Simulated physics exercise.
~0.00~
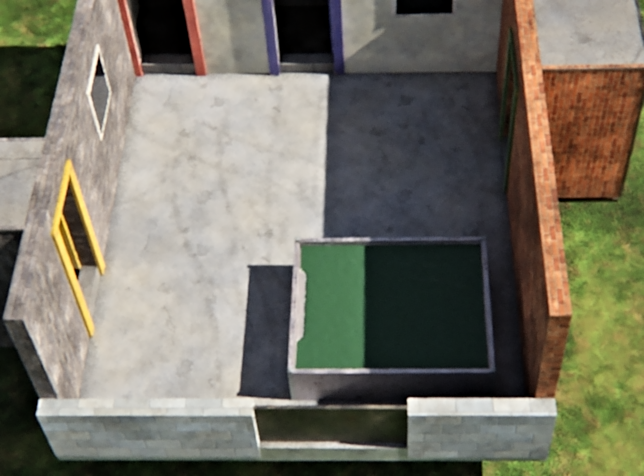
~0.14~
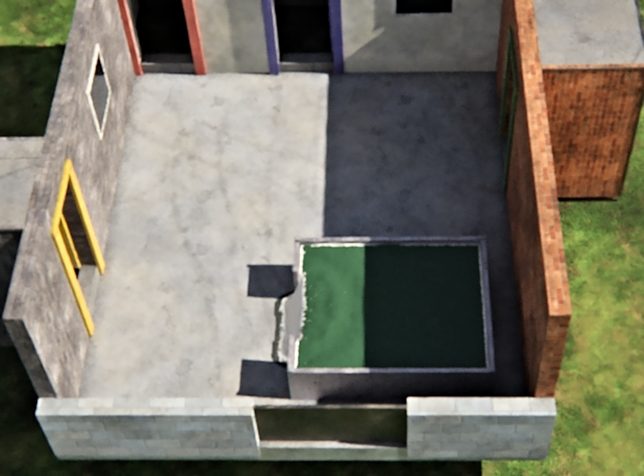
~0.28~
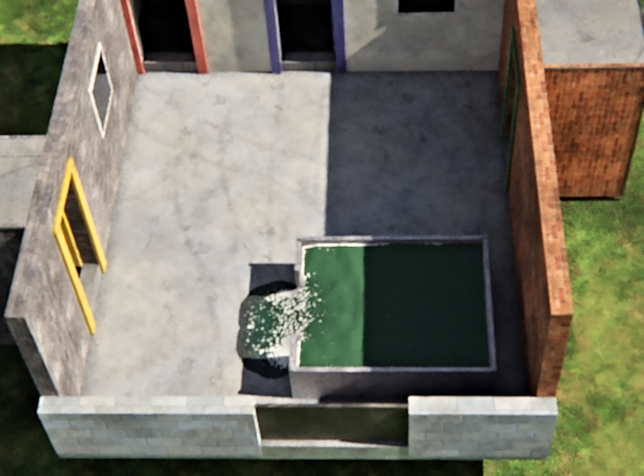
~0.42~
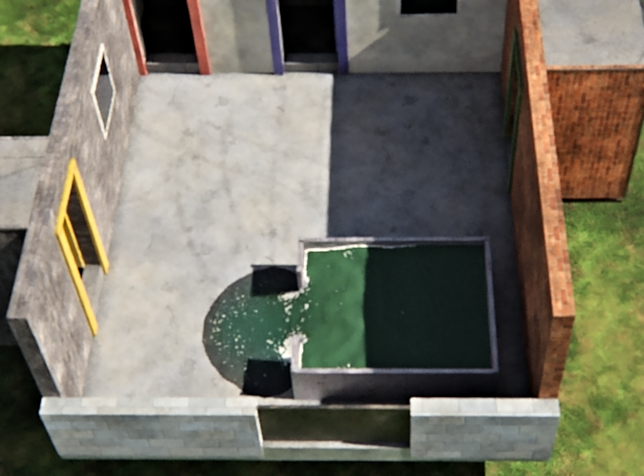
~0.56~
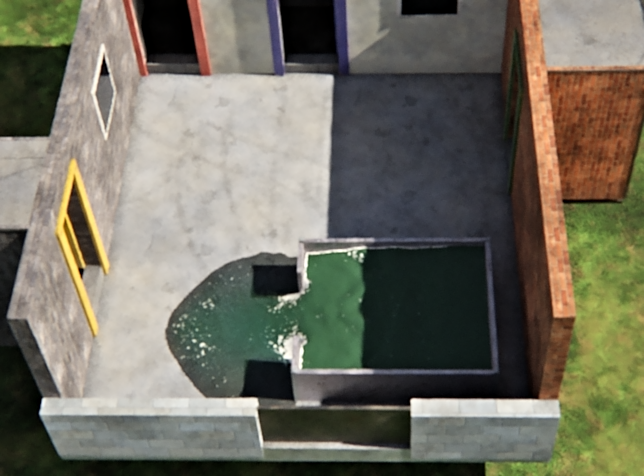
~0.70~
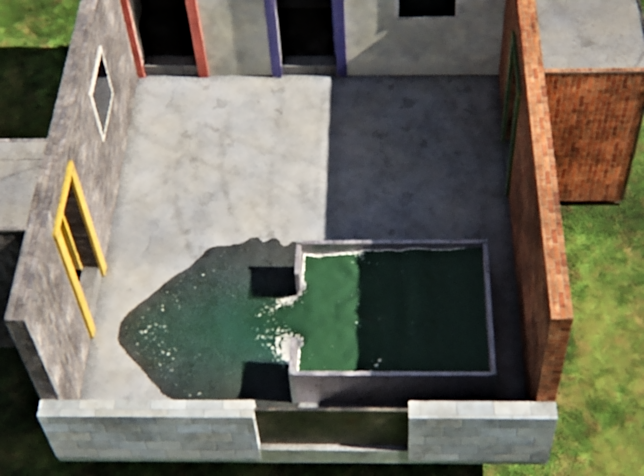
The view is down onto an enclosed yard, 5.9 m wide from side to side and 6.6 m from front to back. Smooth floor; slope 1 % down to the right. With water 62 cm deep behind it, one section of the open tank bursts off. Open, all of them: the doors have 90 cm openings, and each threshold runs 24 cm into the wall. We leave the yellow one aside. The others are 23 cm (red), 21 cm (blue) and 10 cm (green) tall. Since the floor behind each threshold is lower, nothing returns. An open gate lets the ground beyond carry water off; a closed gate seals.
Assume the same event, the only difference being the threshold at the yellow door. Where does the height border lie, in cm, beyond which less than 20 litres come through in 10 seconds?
It lies at roughly 22 cm.
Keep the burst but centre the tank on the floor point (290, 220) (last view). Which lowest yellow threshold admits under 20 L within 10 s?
Minimum: Approx. 12.0 cm.
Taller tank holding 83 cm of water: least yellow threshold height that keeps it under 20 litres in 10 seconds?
Minimum height: Approx. 31 cm.
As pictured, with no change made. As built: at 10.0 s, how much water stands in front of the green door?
Some 12.5 cm.
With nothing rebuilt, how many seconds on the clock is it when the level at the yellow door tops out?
The depth peaks at about 2.6 seconds.
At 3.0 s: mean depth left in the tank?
The mean depth is about 35 cm.
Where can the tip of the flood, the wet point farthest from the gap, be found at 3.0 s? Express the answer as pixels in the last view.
(139, 81).
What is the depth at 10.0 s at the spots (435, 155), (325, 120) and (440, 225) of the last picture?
About 8, 7 and 7 cm.
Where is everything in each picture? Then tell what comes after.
Still water, 62 cm deep, in the open tank at (390, 306); the yellow door at (81, 258) is dry, in the first picture.
The front is at (280, 359), 0.2 m from the gap at (298, 323); 0.2 m2 of floor is wet, 62 cm left at the back, in the second picture.
The gap is at (300, 323), the front 0.8 m out at (242, 346); the back of the open tank holds 62 cm, in the third picture.
Water pours out at (302, 325) and has run 1.3 m, to (210, 344); about 7 cm deep outside, 62 cm at the back, in the fourth picture.
The gap is at (302, 325), the front 1.8 m out at (172, 337); the back of the open tank holds 62 cm, in the fifth picture.
Water pours out at (300, 326) and has run 2.4 m, to (126, 338); about 5 cm deep outside, 62 cm at the back; 0.6 m in a straight line remain to the yellow door at (82, 259), in the sixth picture.
After 1.4 s water covers 25 % of the floor, deepest (34 cm) near (288, 328); 26 cm at the yellow door, 0 litres in over its 22 cm threshold.
After 3.0 s water covers 40 % of the floor, deepest (27 cm) near (75, 430); 26 cm at the yellow door, 14 litres in over its 22 cm threshold.
After 10.0 s water covers 95 % of the floor, deepest (16 cm) near (506, 266); 10 cm at the yellow door, 18 litres in over its 22 cm threshold.
At the yellow door as built, the water arrived by 0.9 s and peaked near 28 cm at 2.6 s.
With a threshold of 18 cm, 58 litres would have come in within the 10 s; with 24 cm, 8 litres. So under 20 litres takes about 22 cm.
